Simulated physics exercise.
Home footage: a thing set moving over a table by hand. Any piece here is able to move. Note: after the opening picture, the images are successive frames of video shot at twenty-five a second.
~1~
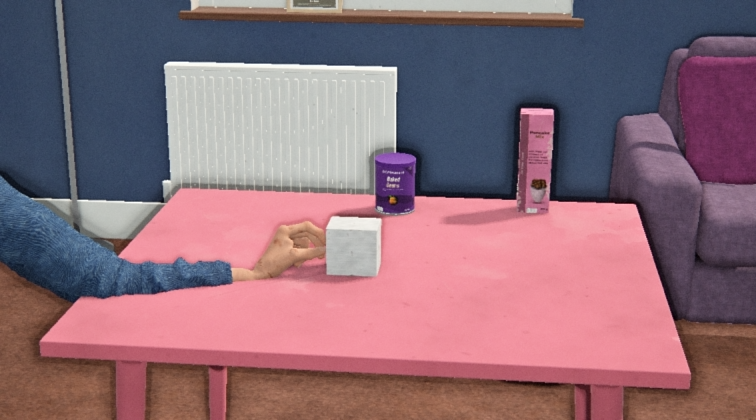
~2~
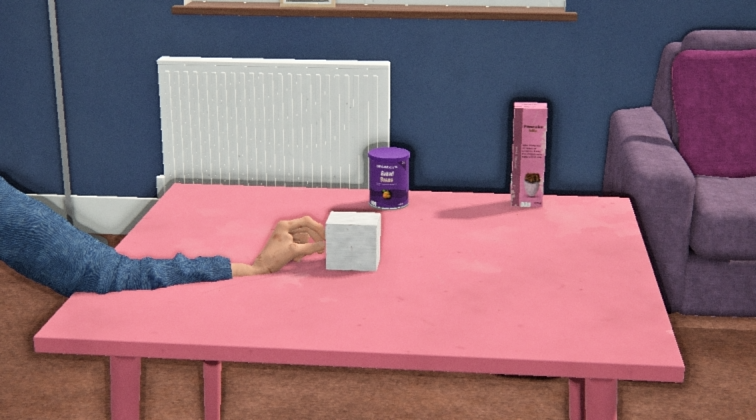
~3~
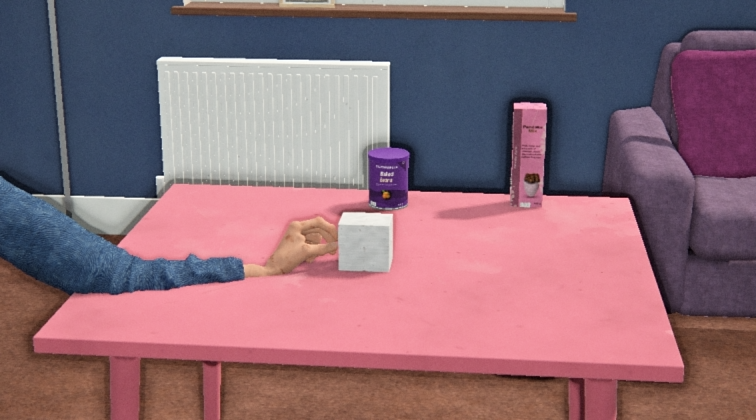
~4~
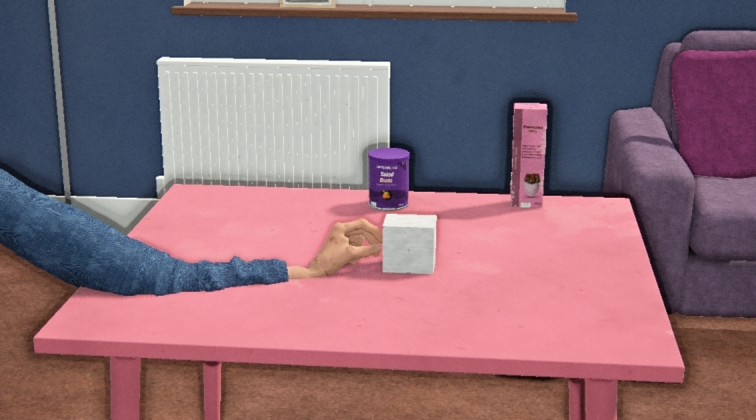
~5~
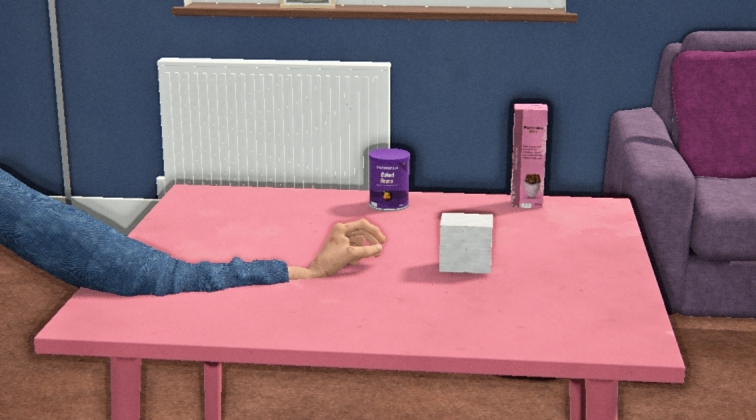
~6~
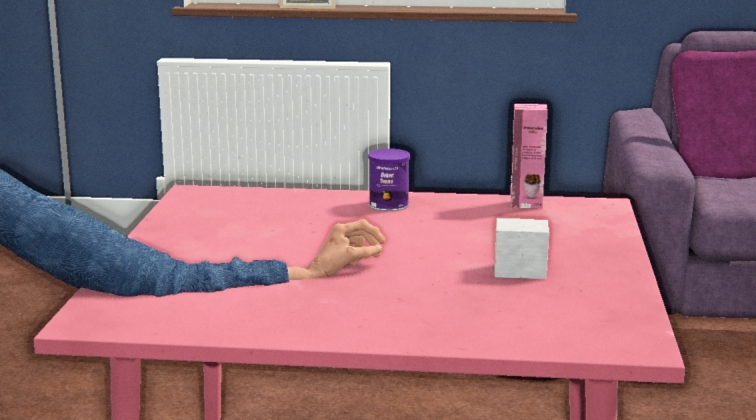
The clip shows a hand in a blue sleeve pushing a white block rightward across a pink table, in front of a purple tub and a pink box. The hand then stays still while the block slides farther right.
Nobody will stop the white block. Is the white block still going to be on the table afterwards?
No, it leaves the table.
Then, 0.30 s past the last view, white block now off the table.
Then, 0.50 s past the last view, things are still on the move.
Finally, off the table, white block.
